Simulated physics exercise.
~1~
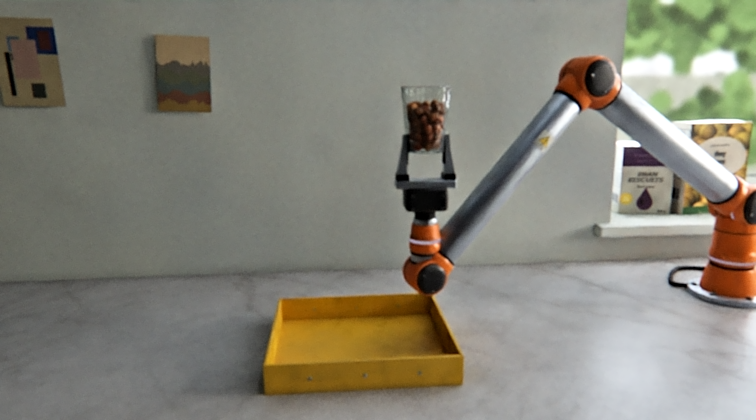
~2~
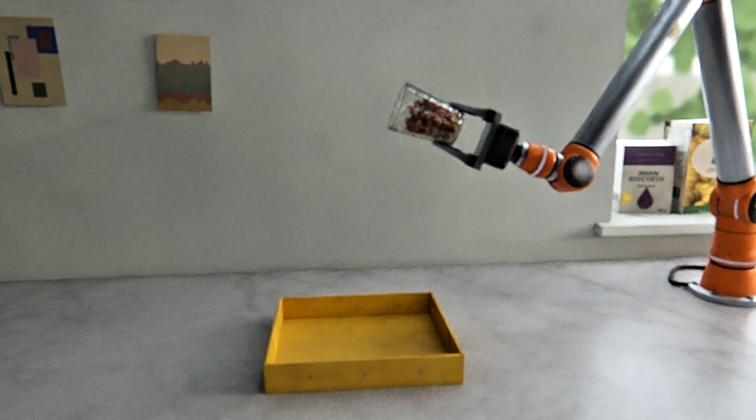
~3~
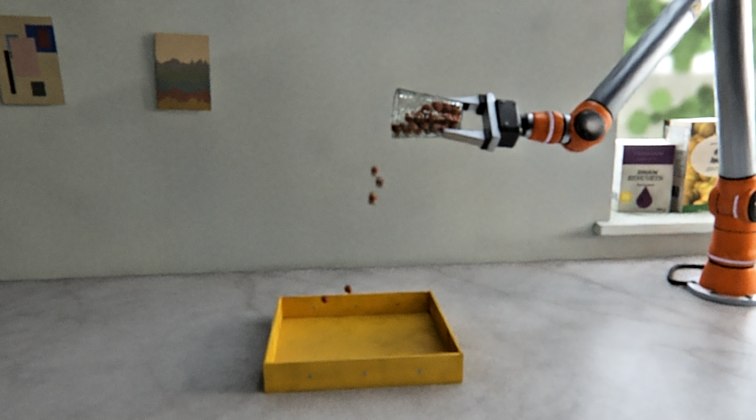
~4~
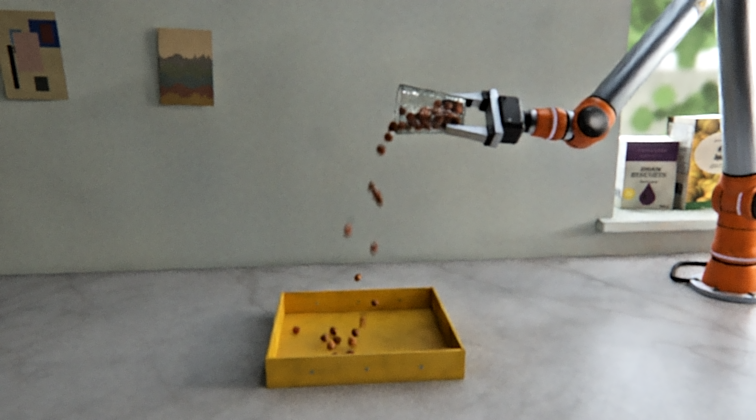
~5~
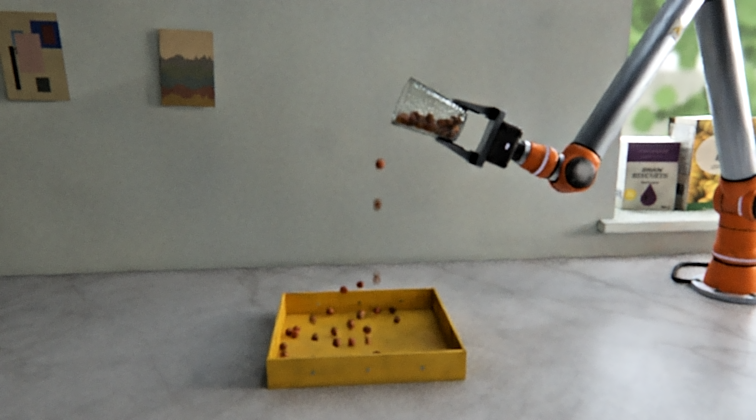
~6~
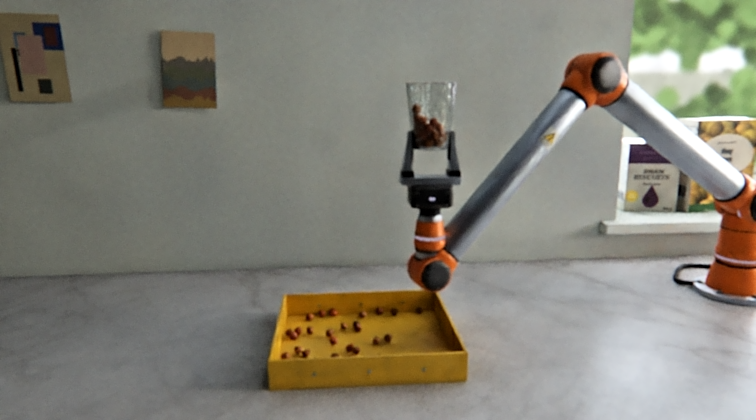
On a grey table, a robot arm tips nuts into a yellow tray, then rights the part-full cup.
